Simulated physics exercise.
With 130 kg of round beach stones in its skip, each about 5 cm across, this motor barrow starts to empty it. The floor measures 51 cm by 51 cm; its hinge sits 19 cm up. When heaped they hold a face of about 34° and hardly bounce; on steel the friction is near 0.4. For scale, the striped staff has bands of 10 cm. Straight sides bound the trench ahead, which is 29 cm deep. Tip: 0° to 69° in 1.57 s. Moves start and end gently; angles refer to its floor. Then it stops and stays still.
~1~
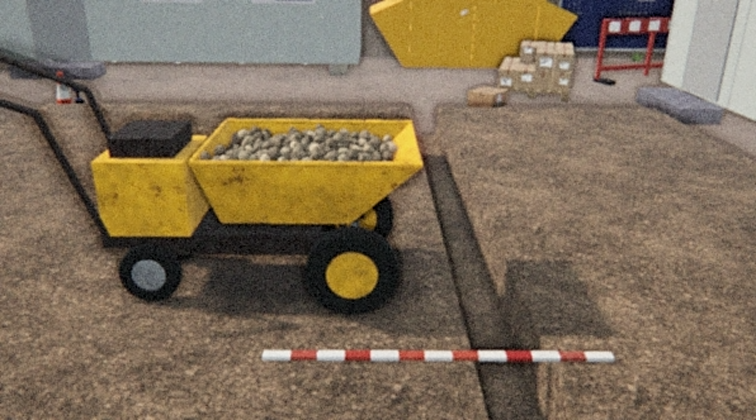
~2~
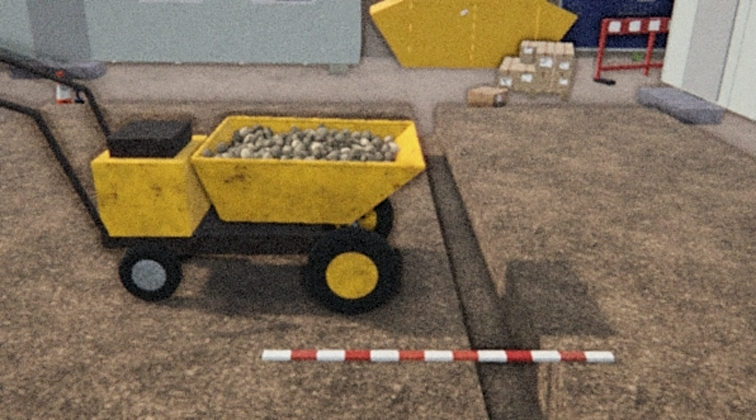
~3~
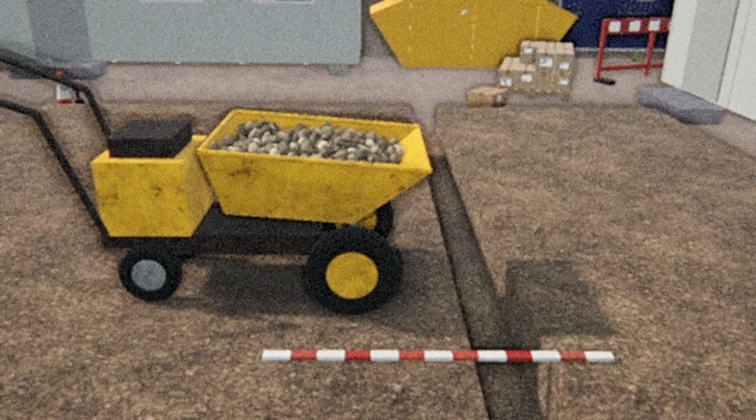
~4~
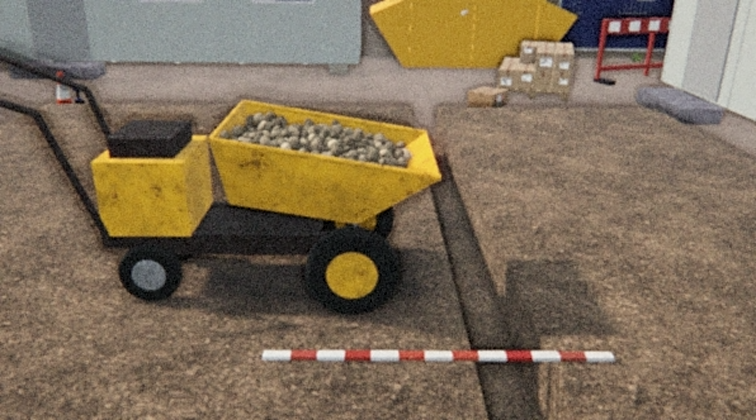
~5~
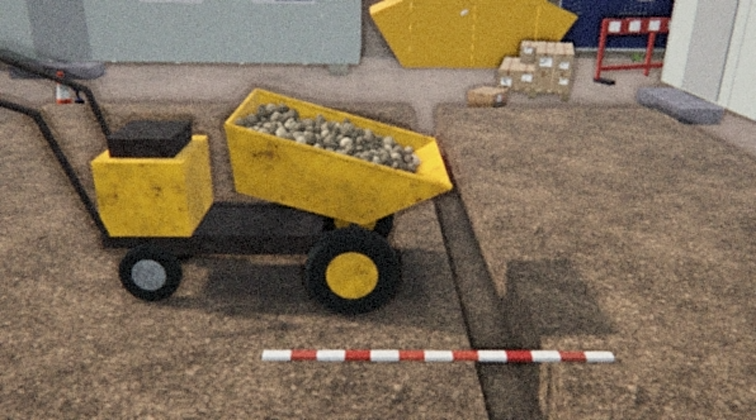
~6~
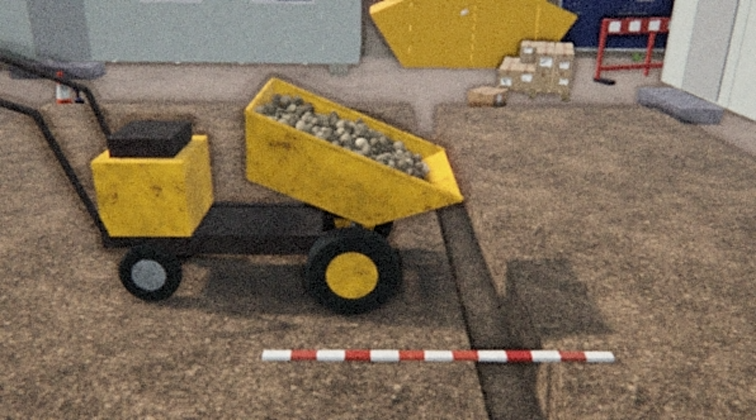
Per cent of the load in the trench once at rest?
About 66 %.
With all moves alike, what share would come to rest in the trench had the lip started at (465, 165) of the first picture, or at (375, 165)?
I'd say some 20 per cent and some 95 per cent.
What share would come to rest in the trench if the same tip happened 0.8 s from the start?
That would give about 60 percent.
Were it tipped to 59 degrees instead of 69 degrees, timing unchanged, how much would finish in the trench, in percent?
Close to 60 per cent then.
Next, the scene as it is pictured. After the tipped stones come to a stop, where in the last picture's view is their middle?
In the last view, about (499, 309).
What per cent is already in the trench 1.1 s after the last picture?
Close to 45 per cent has got there by then.
Then, 0.6 s after the last picture the floor is at 58°, 97 % in the skip, 3 % in the trench; the foremost stones are at (505, 259).
Then, 1.1 s after the last picture the floor is at 69°, 25 % in the skip, 45 % in the trench, 30 % past the trench; the foremost stones are at (630, 281).
Then, 1.4 s after the last picture the floor is at 69°, 3 % in the skip, 62 % in the trench, 35 % past the trench; the foremost stones are at (708, 290).
Then, 3.4 s after the last picture the floor is at 69°, 0 % in the skip, 66 % in the trench, 34 % past the trench; the foremost stones are at (753, 304).
